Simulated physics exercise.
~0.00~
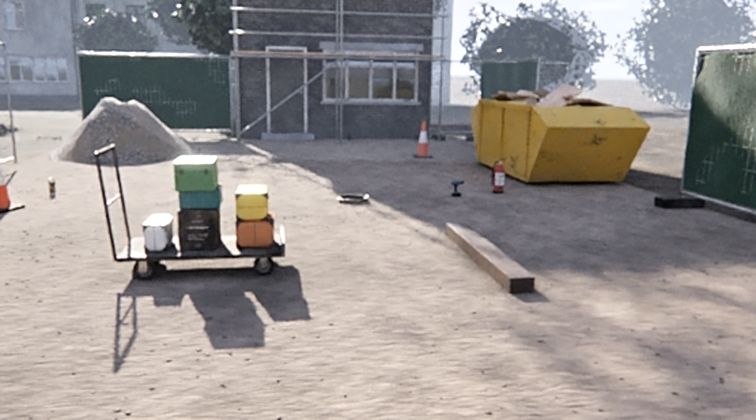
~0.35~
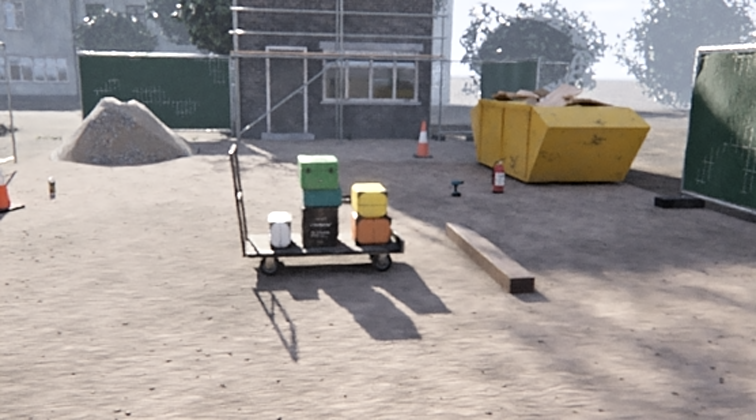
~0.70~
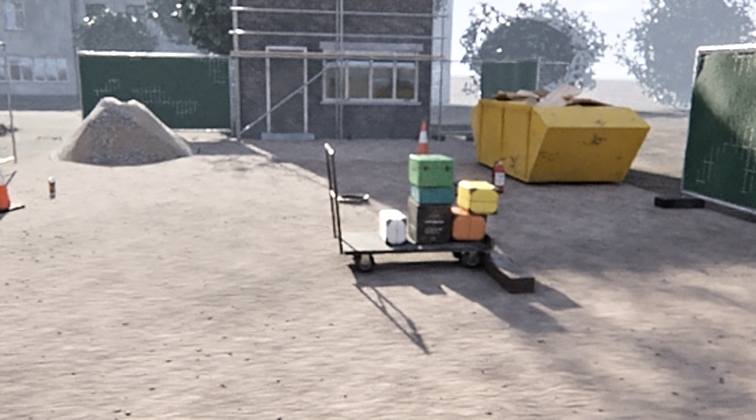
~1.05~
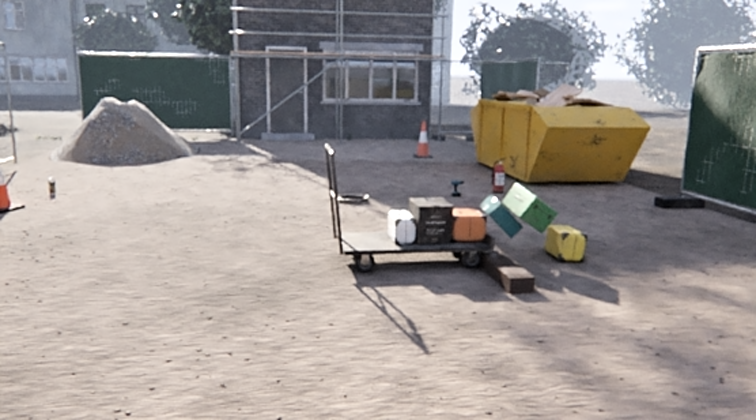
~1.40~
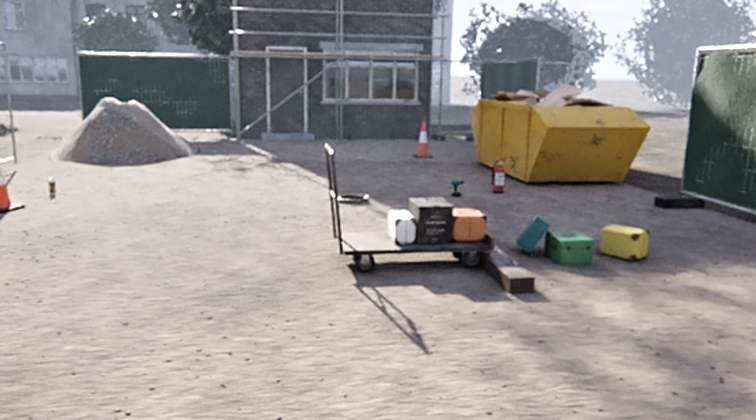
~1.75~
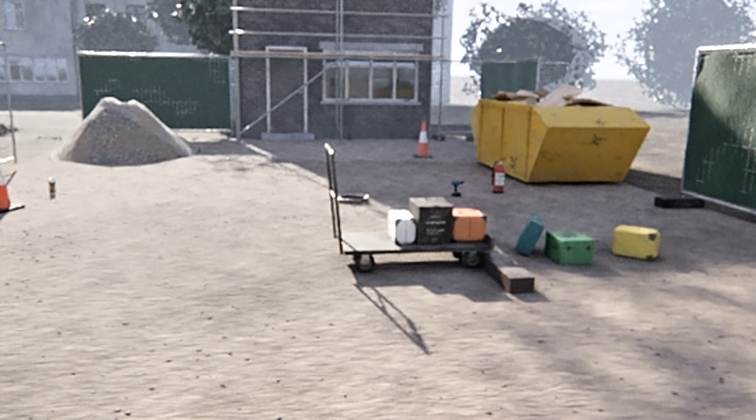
A trolley stacked with colourful cases rolled right across a building yard and stopped dead at a wooden beam, throwing the green, teal and yellow ones over the front onto the ground, while the white, black and orange ones stayed aboard.
